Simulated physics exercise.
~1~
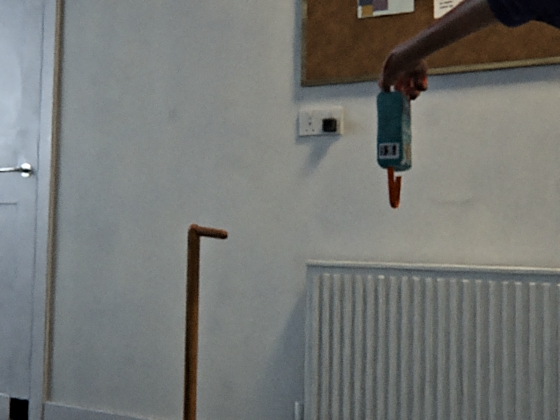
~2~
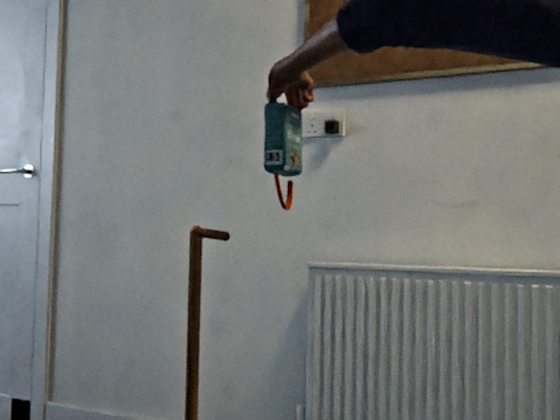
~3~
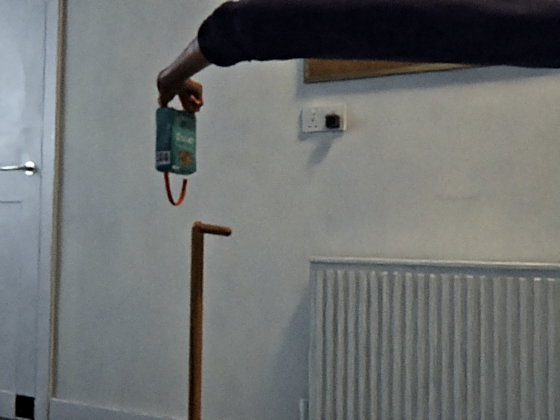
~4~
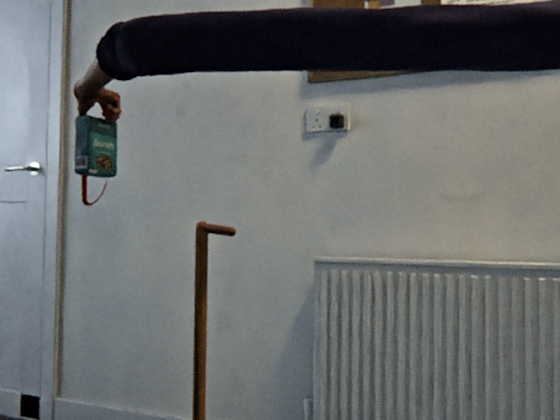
A turquoise pouch with an orange loop hanging beneath it dangles upright from a hand at the upper right, in front of a pale wall with a radiator and a notice board. The hand carries it left, toward a thin post with a short hook sticking out sideways at its top. The dark-sleeved arm stretches farther into view as the pouch nears the post and then passes above it, the loop staying clear of the hook. Still held upright, the pouch ends up left of the post, near the door, without having snagged.
